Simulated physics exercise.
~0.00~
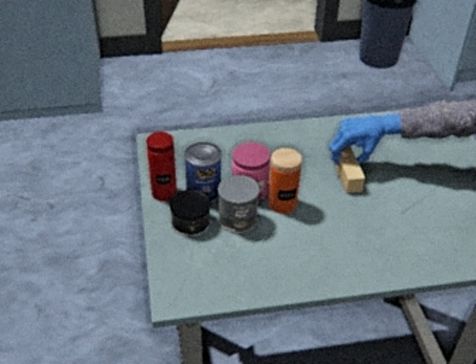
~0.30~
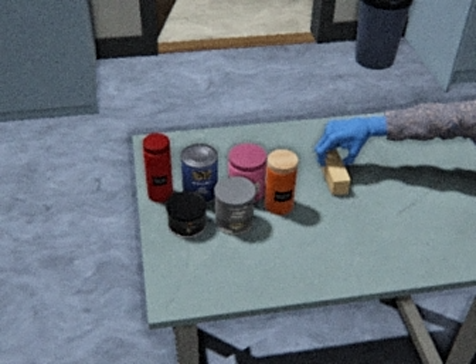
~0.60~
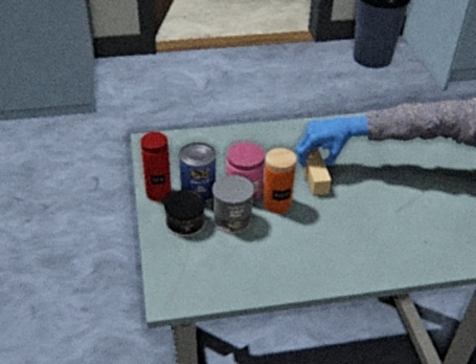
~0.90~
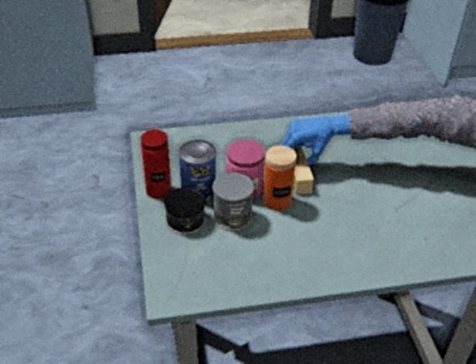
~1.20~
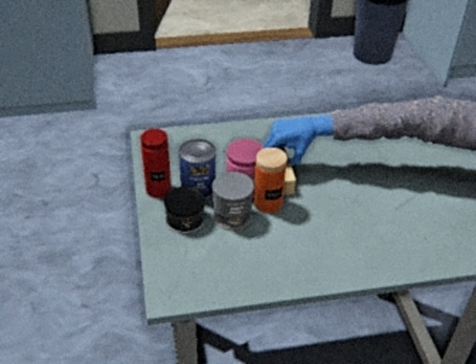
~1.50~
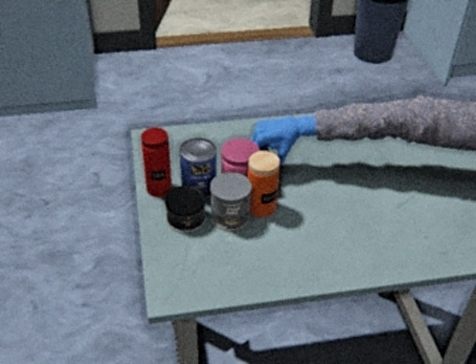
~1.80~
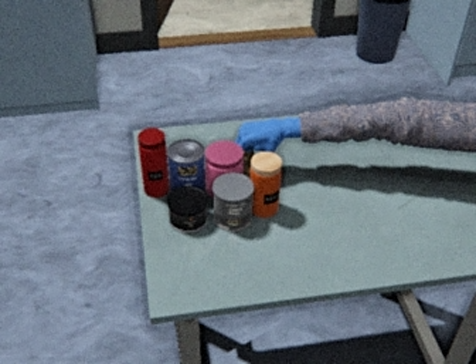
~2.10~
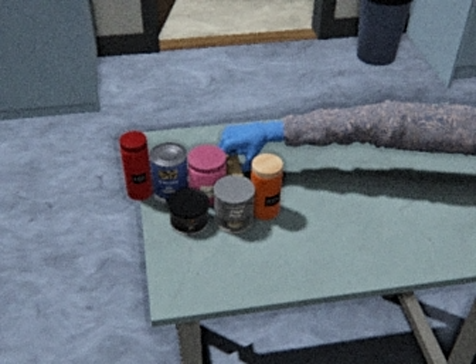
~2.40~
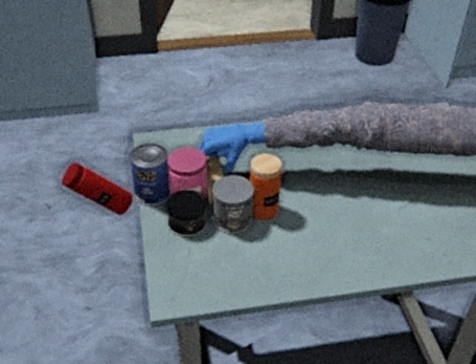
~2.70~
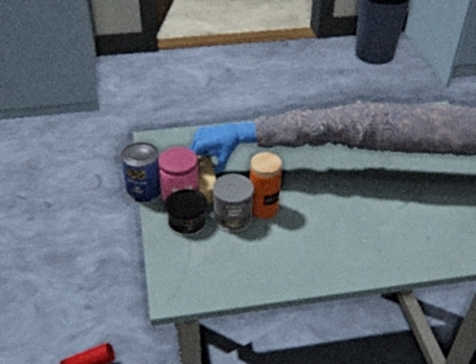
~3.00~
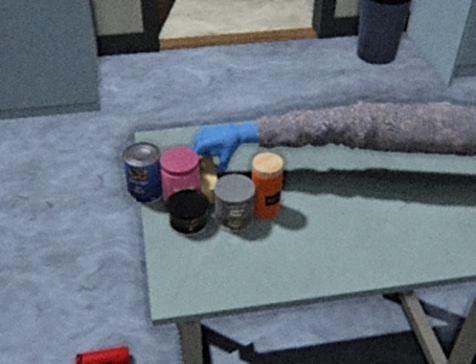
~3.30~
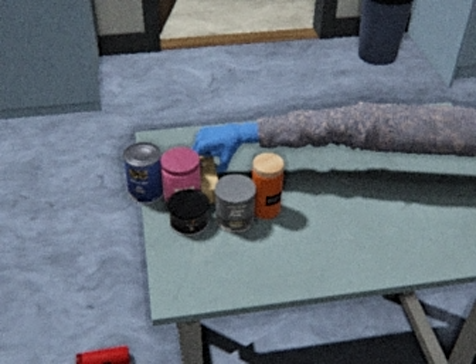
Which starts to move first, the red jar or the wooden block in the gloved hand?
The wooden block starts to move first. The red jar stands still until later, when the row of containers is being pushed toward the left edge.
The clip opens on a pale green table with six tins, jars and tubs crowded near its left end, while a blue-gloved hand holds a small wooden block to their right. The hand slides the block left until it nudges the orange jar a little and passes behind it. It then pushes the pink jar, the blue tin and the red jar in a row toward the left edge. The red jar tips over the edge and drops to the floor. The hand stops, leaving the blue tin upright at the edge beside the pink jar, and the red jar lying on its side below.
